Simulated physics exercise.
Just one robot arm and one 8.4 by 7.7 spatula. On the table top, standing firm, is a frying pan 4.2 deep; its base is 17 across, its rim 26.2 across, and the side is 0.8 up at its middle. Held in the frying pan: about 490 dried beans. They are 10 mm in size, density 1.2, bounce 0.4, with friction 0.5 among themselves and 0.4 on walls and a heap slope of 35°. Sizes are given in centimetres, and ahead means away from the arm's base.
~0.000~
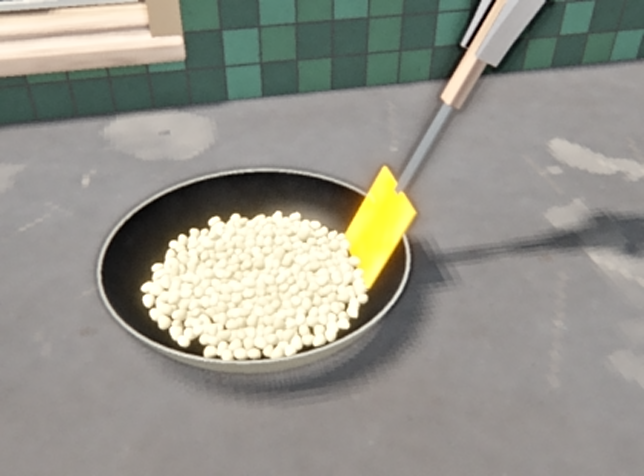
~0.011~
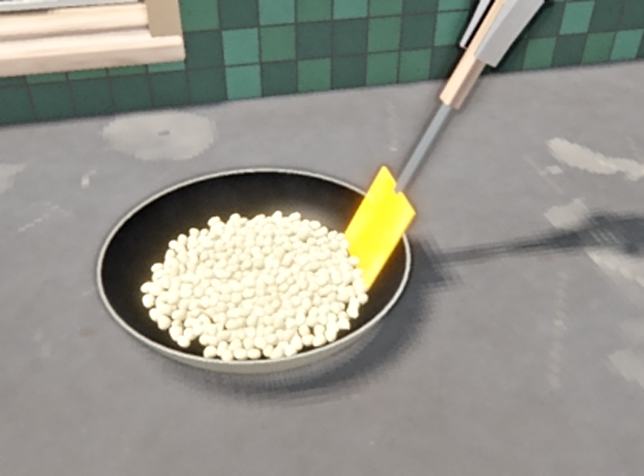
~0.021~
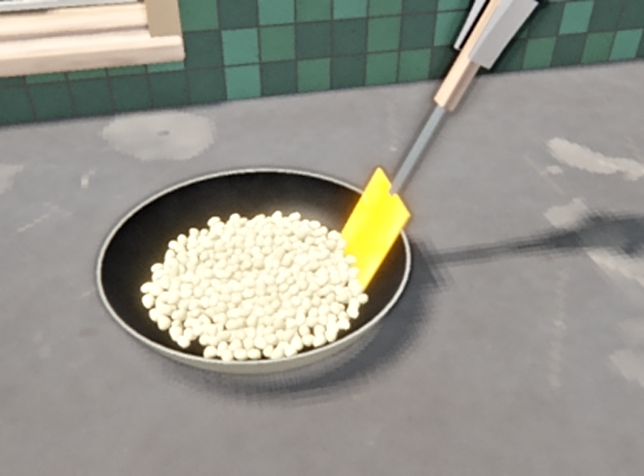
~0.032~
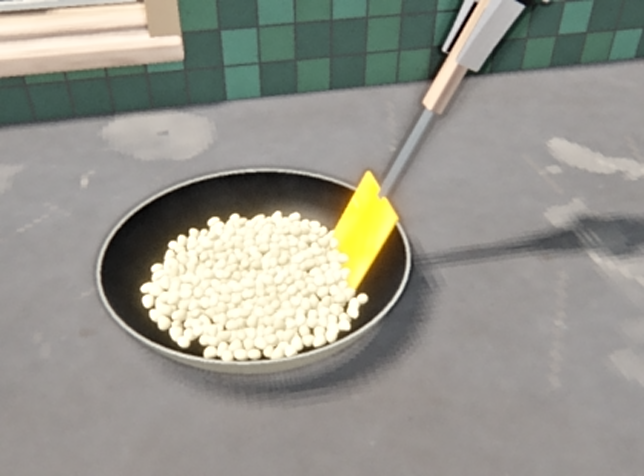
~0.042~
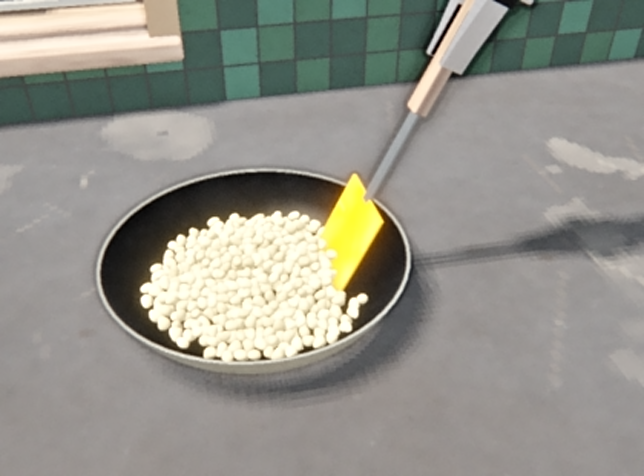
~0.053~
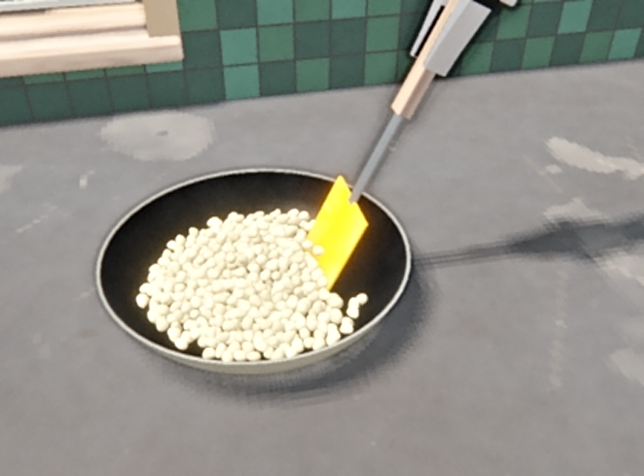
The footage shows a robot arm holding a yellow spatula at the right side of a black frying pan of pale dried beans; after barely moving at first, the blade slides left, pushing the nearby beans slightly leftward.
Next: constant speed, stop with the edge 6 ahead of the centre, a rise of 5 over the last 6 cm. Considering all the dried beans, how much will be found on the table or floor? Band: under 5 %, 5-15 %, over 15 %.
5-15 %.
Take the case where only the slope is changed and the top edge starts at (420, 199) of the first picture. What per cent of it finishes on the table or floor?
Some 10 per cent.
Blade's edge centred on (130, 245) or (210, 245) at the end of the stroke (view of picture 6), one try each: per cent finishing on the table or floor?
The two tries give near 20 and near 5 in a hundred.
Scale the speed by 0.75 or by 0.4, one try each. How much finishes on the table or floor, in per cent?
Some 5 and 0 per cent.
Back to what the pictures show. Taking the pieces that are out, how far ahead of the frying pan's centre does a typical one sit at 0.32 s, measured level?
Roughly 30 cm.
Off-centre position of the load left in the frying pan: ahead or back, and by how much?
Roughly 4.5 centimetres ahead.
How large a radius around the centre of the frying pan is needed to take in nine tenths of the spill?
Some 65 cm from the centre.
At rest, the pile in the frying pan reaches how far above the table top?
Roughly 4.5 cm.
By 0.08 s, sloping 64°, highest piece 6 above the table; 488 in the frying pan.
By 0.11 s, sloping 64°, highest piece 7 above the table; 488 in the frying pan.
By 0.32 s, sloping 64°, highest piece 8 above the table; 438 in the frying pan, 45 on the table or floor, 5 on the blade or in flight.
By 1.37 s, sloping 64°, highest piece 4 above the table; 438 in the frying pan, 50 on the table or floor.
Final count, 438 in the frying pan, 50 on the table or floor. That is 10 % on the table or floor.
